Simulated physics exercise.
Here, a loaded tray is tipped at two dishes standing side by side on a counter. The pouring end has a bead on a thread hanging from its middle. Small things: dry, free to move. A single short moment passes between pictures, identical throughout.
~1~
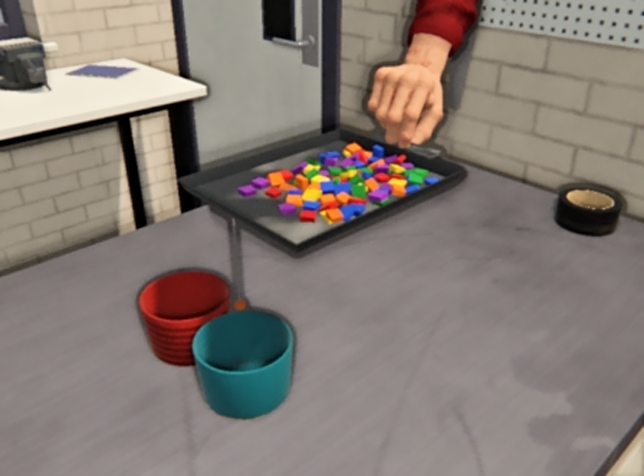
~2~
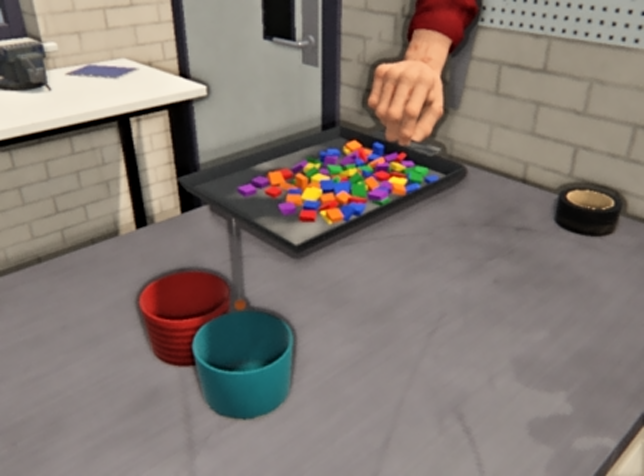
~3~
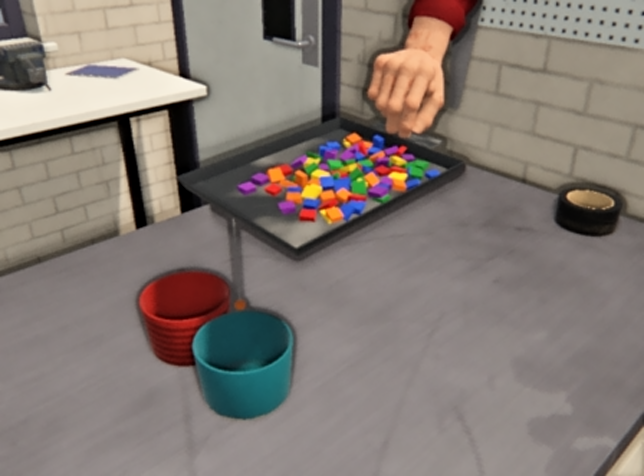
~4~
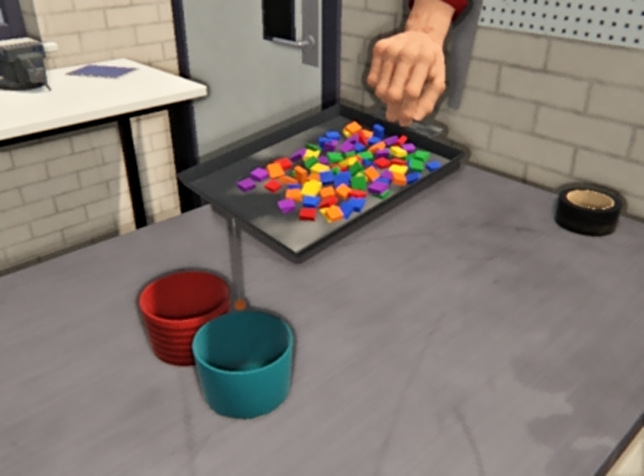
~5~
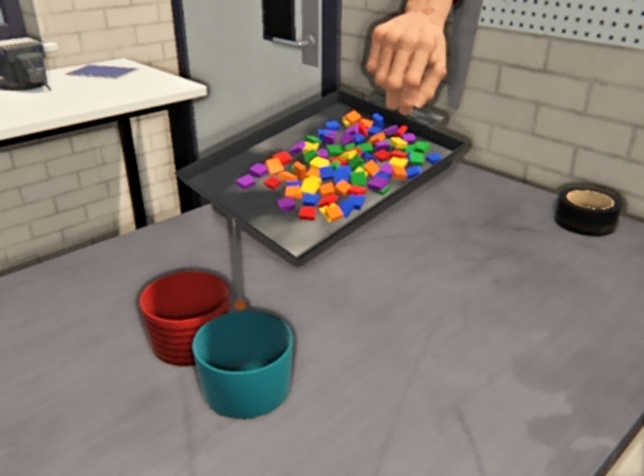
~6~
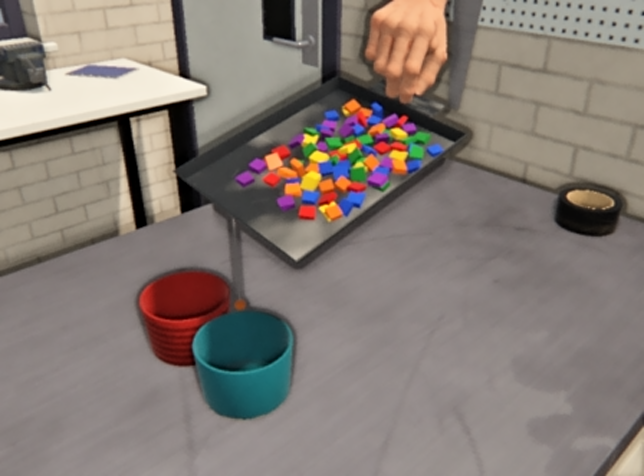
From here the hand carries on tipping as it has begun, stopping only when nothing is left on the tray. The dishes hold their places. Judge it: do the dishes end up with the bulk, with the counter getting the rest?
No, the bulk goes on the counter.
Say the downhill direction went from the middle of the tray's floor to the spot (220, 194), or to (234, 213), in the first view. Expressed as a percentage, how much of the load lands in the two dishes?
Case one near 80 %; case two near 80 %.
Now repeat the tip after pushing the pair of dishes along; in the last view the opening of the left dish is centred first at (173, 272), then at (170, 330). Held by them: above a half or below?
In turn: Not half; under half.
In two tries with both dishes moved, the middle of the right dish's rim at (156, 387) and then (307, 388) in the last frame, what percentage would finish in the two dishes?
Trial 1 around 0 percent, trial 2 around 80 percent.
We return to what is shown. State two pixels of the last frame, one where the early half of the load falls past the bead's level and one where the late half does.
First around (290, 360), afterwards around (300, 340).
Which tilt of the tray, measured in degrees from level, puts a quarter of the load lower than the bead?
At some 70 degrees.
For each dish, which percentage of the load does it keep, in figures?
In the left dish you'd find about 0 % of the load, and in the right dish about 30 %.
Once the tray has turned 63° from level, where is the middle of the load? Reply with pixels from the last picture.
The middle of the pieces shows up near (294, 257).
Soon, tray tipped steeply; about two thirds on the tray; a stray few in the right dish; a small part outside both; about a quarter in the air.
A while on, tray tipped past a quarter turn; about a third in the right dish; about two thirds outside both.
Towards the end, tray tipped past a quarter turn; about a third in the right dish; about two thirds outside both.
Finally, tray tipped past a quarter turn; about a third in the right dish; none in the left dish; about two thirds outside both.
